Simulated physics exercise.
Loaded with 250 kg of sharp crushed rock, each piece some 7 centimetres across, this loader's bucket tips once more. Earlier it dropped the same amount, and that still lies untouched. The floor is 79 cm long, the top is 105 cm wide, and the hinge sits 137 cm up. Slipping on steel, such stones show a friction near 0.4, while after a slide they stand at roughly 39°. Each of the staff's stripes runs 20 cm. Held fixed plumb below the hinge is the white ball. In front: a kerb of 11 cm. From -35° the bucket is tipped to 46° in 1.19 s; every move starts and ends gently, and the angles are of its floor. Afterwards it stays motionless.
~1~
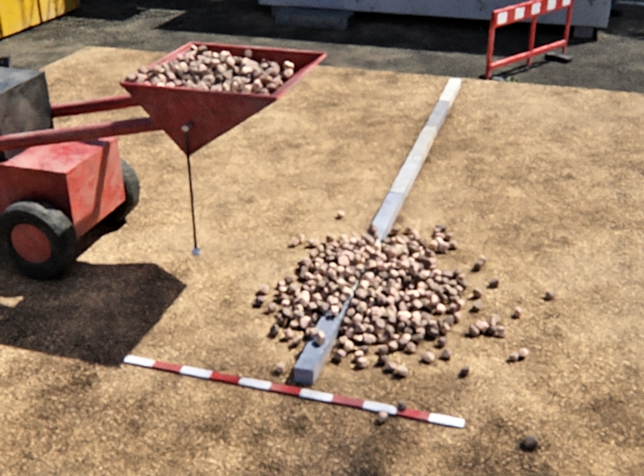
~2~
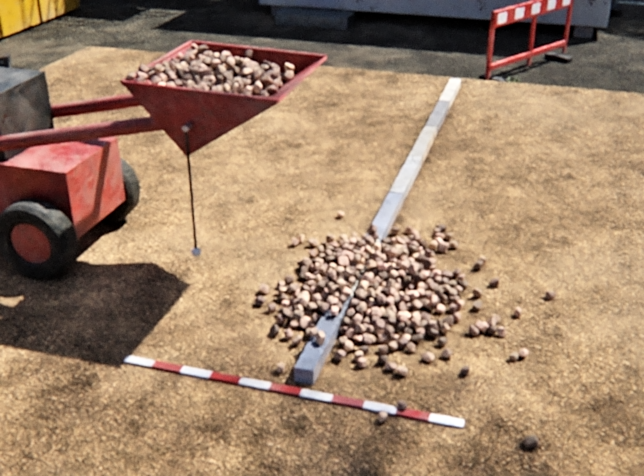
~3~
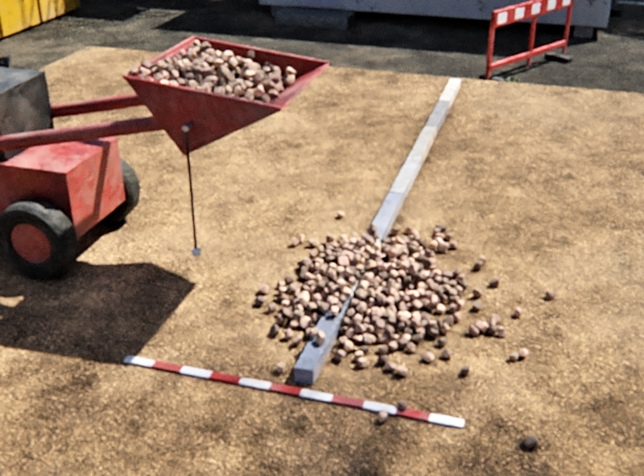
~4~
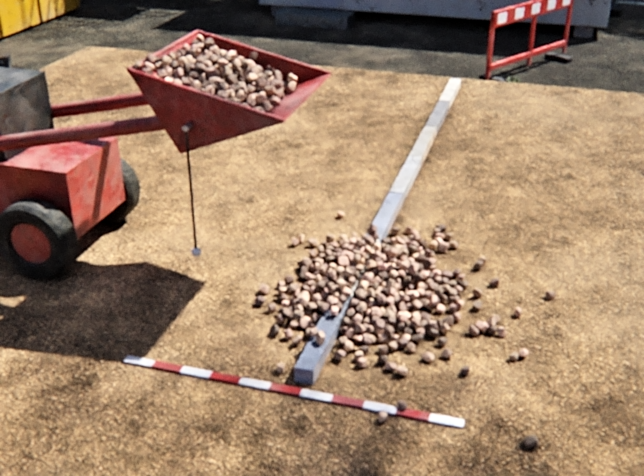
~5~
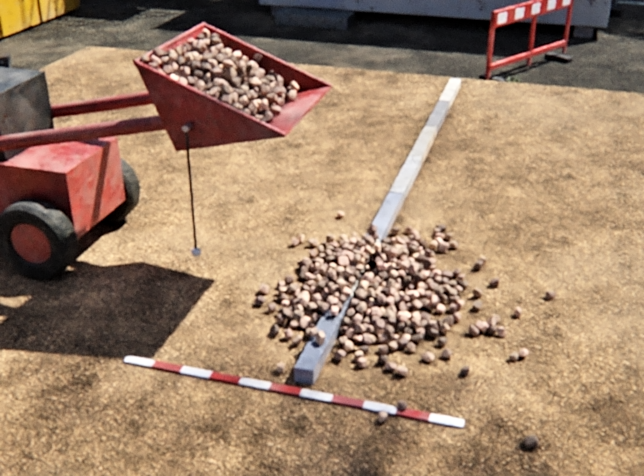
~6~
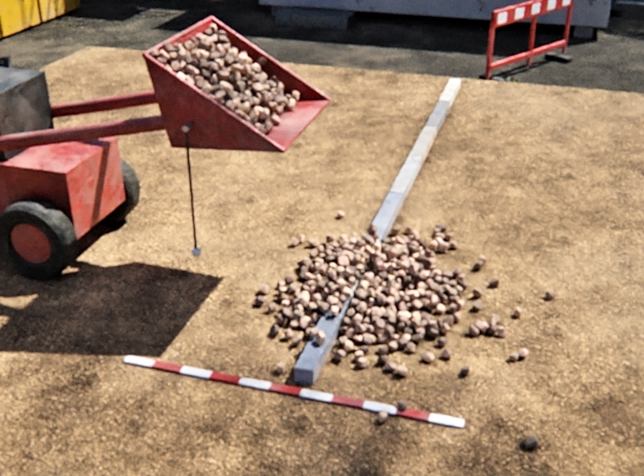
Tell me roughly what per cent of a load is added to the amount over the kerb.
Roughly 11 per cent of a load is added.
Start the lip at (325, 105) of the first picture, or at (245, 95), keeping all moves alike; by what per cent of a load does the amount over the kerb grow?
60 % and 0 %.
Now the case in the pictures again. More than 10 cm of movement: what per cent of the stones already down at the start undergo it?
I'd put it at about 0 per cent.
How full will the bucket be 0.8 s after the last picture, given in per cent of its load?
Still inside: Some 40 %.
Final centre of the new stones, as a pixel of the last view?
In the last view, about pixel (314, 269).
Then, 0.4 s after the last picture the floor is at 33°; in per cent of one load, 100 in the bucket, 36 on this side of the kerb, 64 over the kerb; the foremost stones are at (516, 339).
Then, 0.8 s after the last picture the floor is at 46°; in per cent of one load, 42 in the bucket, 94 on this side of the kerb, 64 over the kerb; the foremost stones are at (516, 339).
Then, 1.1 s after the last picture the floor is at 46°; in per cent of one load, 0 in the bucket, 132 on this side of the kerb, 68 over the kerb; the foremost stones are at (516, 339).
Then, 3.7 s after the last picture the floor is at 46°; in per cent of one load, 0 in the bucket, 126 on this side of the kerb, 74 over the kerb; the foremost stones are at (516, 339). Net gain over the kerb, 11.
